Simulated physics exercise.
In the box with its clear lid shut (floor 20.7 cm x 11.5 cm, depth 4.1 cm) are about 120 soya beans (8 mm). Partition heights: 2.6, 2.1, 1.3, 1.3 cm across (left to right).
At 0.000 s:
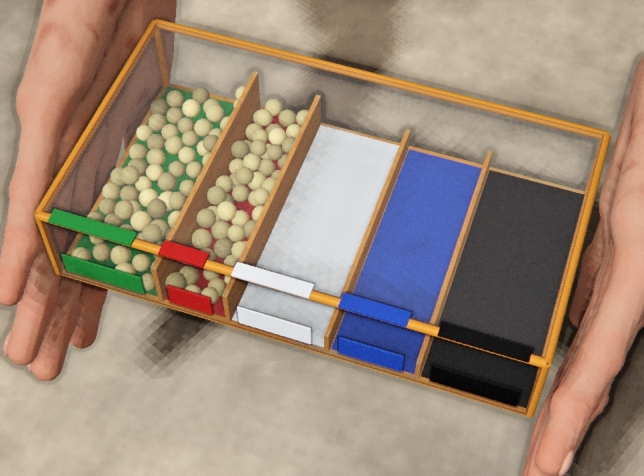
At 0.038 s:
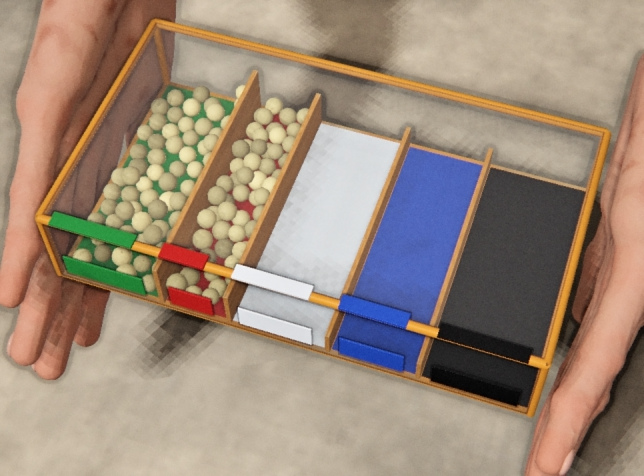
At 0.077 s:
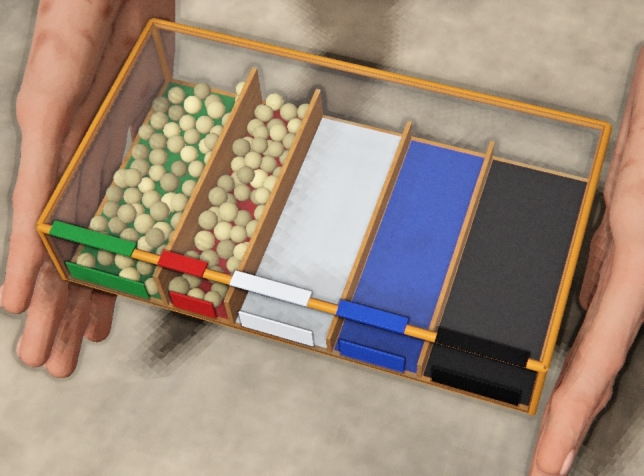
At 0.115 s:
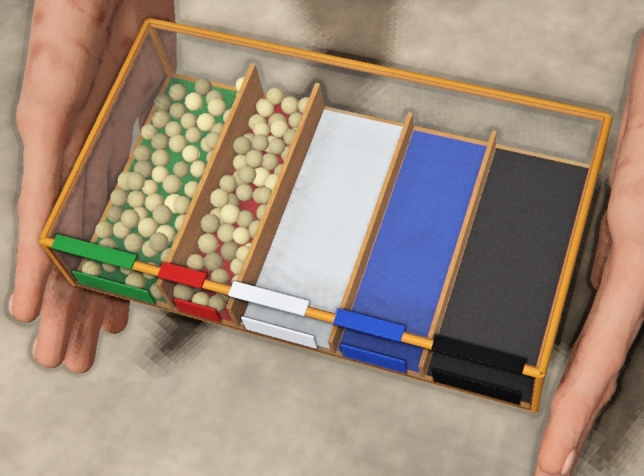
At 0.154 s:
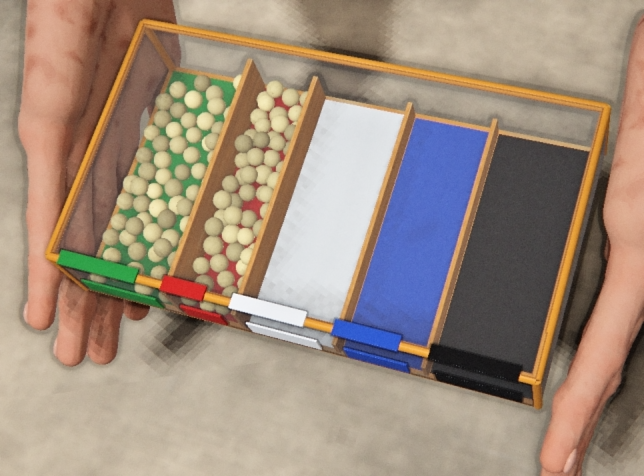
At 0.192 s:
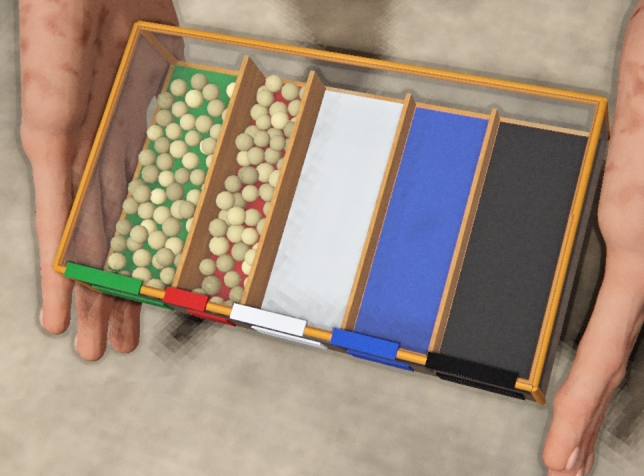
A clear-lidded box with thin orange edges sits between two open hands above a blurred beige surface, seen from above at an angle. Pale round beans fill the green and red compartments at left, while the white, blue and black ones to their right are empty. The box gradually tilts, its front side dipping, as the beans shift only slightly within their compartments.
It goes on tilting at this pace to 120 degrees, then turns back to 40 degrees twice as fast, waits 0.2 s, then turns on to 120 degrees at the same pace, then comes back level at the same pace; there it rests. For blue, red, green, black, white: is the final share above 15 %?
Blue under, red over, green over, black under, white under.
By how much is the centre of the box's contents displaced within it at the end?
Roughly 3.5 cm.
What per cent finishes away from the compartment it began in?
Roughly 10 per cent.
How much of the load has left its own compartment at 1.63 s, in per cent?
Some 10 per cent.
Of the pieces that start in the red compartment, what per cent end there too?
About 80 per cent.
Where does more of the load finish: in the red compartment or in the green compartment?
The larger share is in the green compartment.
Then, at 0.98 s, tilt 68 degrees; red 35 %, green 60 %, white 5 %; middle of all pieces near (216, 256).
Then, at 1.63 s, tilt 86 degrees; red 35 %, green 60 %, white 5 %; middle of all pieces near (251, 233).
Then, at 2.23 s, tilt 67 degrees; red 35 %, green 60 %, white 5 %; middle of all pieces near (218, 259).
After 2.81 s, tilt 0 degrees; red 35 %, green 60 %, white 5 %; middle of all pieces near (158, 239).
In the end, at 3.4 s, blue 0 %, red 35 %, green 60 %, black 0 %, white 5 %.
